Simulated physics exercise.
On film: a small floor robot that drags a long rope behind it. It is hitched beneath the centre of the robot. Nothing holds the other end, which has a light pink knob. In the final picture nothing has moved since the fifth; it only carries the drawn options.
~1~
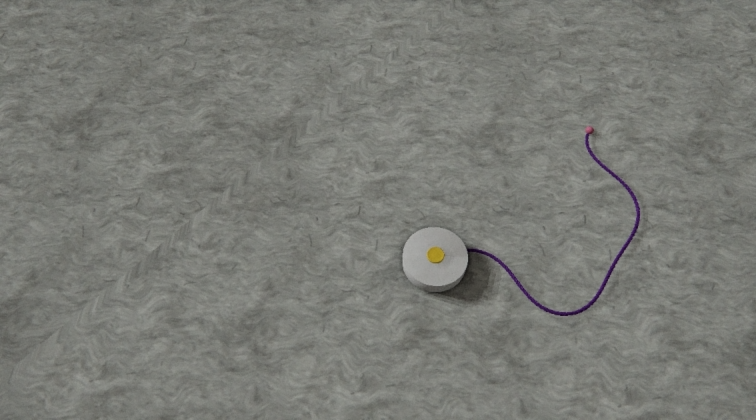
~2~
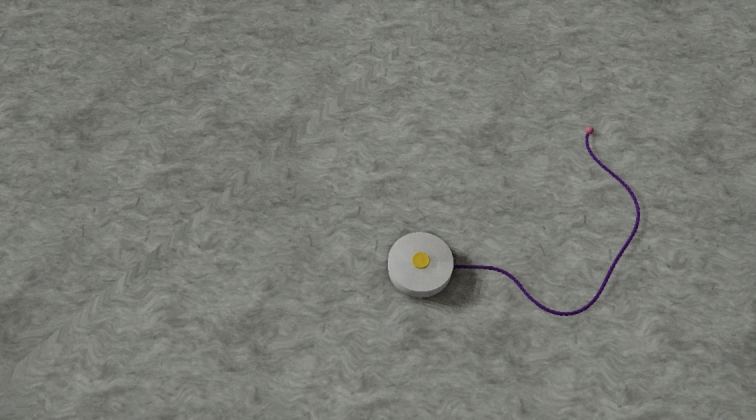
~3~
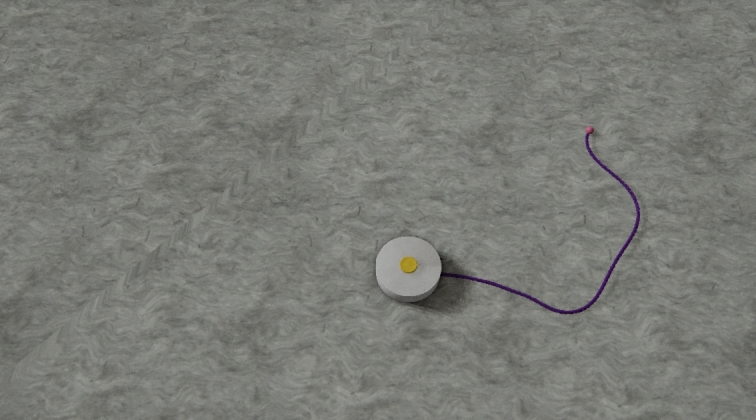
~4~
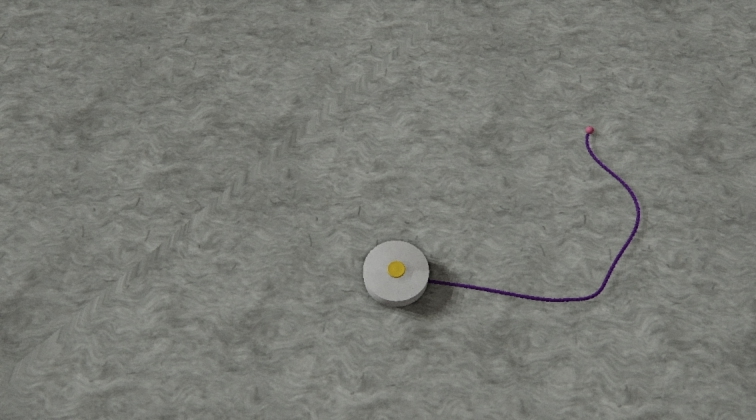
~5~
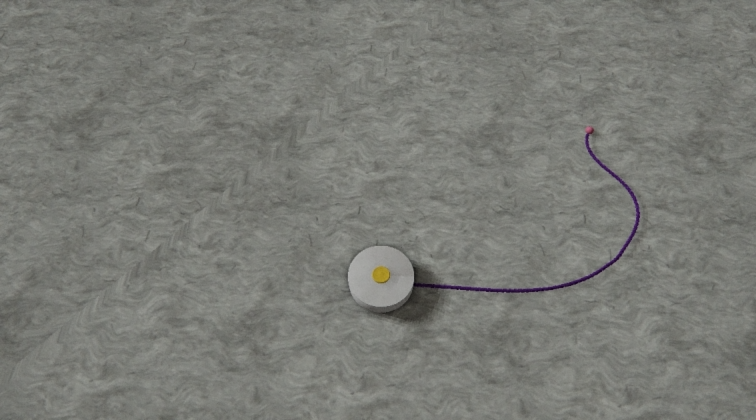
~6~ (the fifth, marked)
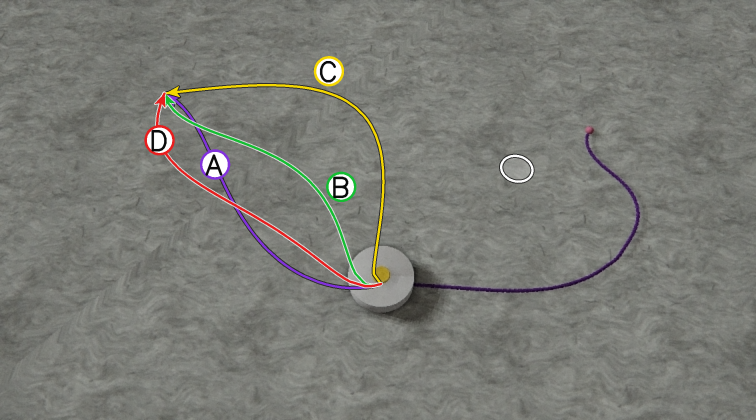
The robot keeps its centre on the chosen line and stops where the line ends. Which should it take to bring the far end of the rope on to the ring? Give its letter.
It should follow B.
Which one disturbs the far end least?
C.
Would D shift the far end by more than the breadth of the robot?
Yes.
On the marked copy, A from (381, 284) via (236, 208) to (166, 94); B from (381, 284) via (287, 163) to (164, 93); C from (381, 284) via (356, 108) to (167, 93); D from (381, 284) via (231, 203) to (164, 93); the ring at (517, 169).
Taking B. A third of the way, robot (316, 184), middle of the rope (514, 241), free end (590, 131).
Two thirds of the way, robot (217, 128), middle of the rope (404, 176), free end (584, 152).
When it is over, robot (161, 87), middle of the rope (329, 149), free end (517, 168); the free end is on the ring.
As for the rest, A leaves the free end at (511, 191); C leaves the free end at (523, 144); D leaves the free end at (502, 189).
